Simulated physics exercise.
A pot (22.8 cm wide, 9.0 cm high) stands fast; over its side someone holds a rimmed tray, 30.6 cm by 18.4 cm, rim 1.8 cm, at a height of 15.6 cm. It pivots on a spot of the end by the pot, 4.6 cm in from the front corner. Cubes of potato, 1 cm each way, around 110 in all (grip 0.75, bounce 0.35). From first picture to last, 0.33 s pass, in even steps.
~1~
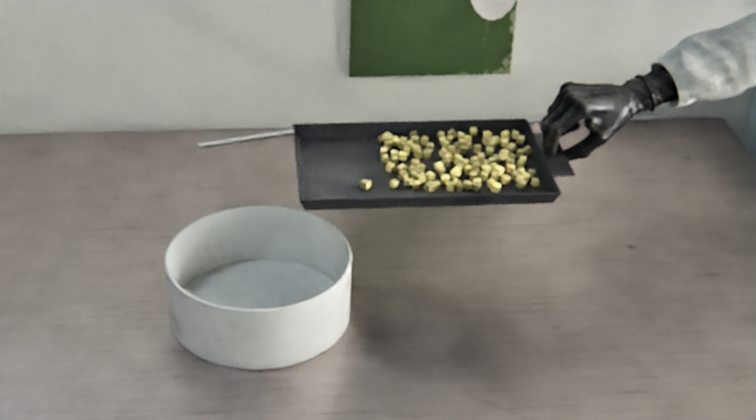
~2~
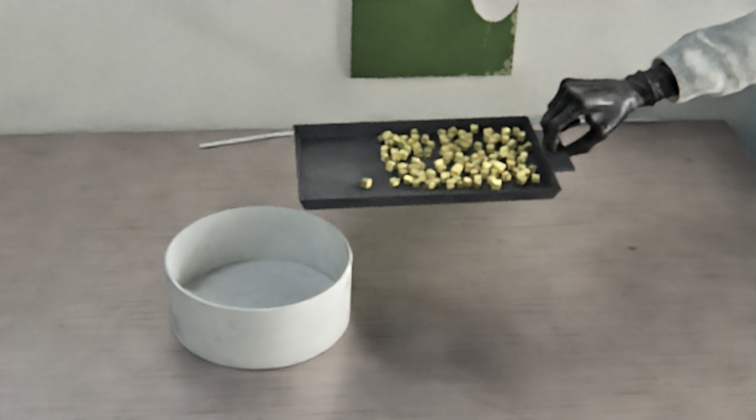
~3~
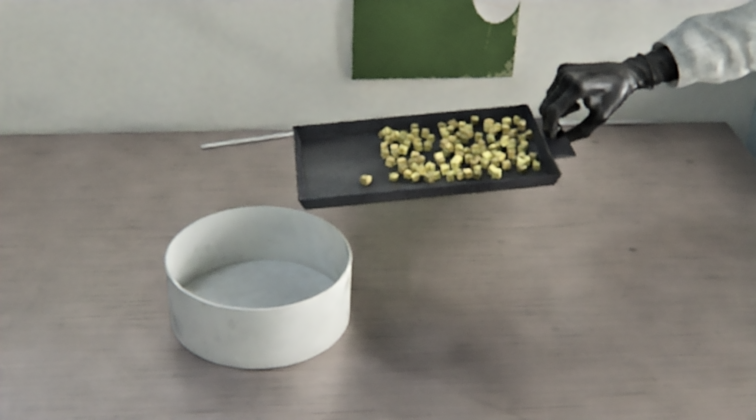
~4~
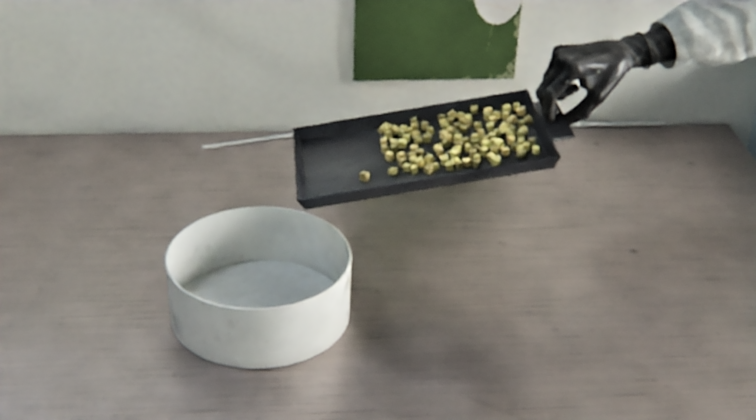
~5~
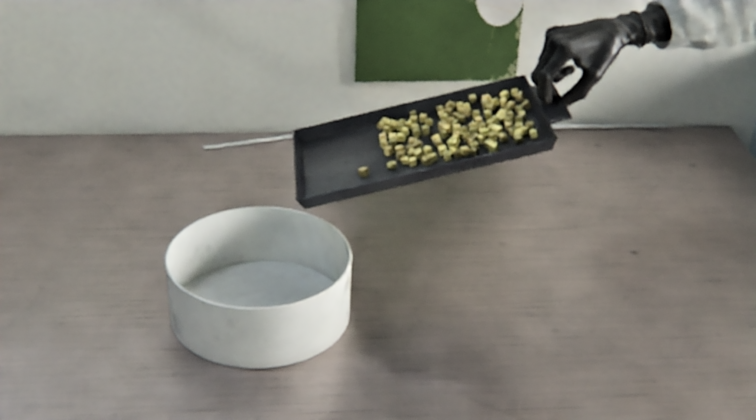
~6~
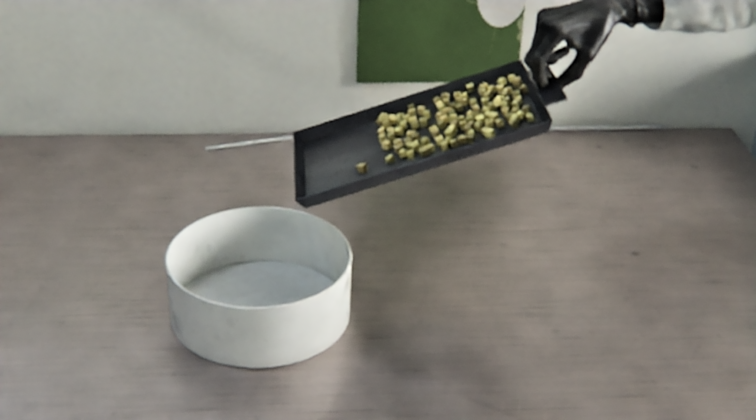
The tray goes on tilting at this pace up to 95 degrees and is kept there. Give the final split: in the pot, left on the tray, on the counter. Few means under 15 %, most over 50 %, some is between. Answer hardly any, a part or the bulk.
In the pot: A part; left on the tray: Hardly any; on the counter: The bulk.
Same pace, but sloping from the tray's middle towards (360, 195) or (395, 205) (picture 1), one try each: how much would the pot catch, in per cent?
About 100 and 45 per cent.
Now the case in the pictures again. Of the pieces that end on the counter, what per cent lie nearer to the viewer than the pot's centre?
About 0 per cent.
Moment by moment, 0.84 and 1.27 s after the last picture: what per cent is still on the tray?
About 25, 0.
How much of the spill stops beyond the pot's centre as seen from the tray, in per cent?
Some 80 per cent.
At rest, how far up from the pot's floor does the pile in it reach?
About 1.0 cm.
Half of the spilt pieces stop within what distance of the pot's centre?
Roughly 22 cm.
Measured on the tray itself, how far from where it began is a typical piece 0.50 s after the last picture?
Roughly 14 cm.
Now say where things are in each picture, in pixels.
The first frame shows tray tilt 0 degrees, front corners at (306, 197) and (554, 190); middle of the pieces at (459, 160); pot at (259, 255).
The second frame shows tray tilt 1 degrees, front corners at (306, 197) and (554, 186); middle of the pieces at (459, 157).
The third frame shows tray tilt 5 degrees, front corners at (305, 197) and (554, 172), lowest corner left back; middle of the pieces at (459, 149).
The fourth frame shows tray tilt 10 degrees, front corners at (303, 196) and (553, 155), lowest corner left back; middle of the pieces at (458, 139).
The fifth frame shows tray tilt 14 degrees, front corners at (302, 196) and (549, 137), lowest corner left back; middle of the pieces at (457, 129).
The sixth frame shows tray tilt 19 degrees, front corners at (301, 195) and (545, 119), lowest corner left back; middle of the pieces at (454, 118); pot at (259, 254).
Then, 0.50 s after the last picture, tilt 55 degrees; the tray holds 95 %, the pot 0 %.
Then, 0.84 s after the last picture, tilt 79 degrees; the tray holds 25 %, the pot 25 %.
Then, 1.27 s after the last picture, tilt 95 degrees; the tray holds 0 %, the pot 35 %.
In the end, pot 35 %, tray 0 %, counter 65 %.
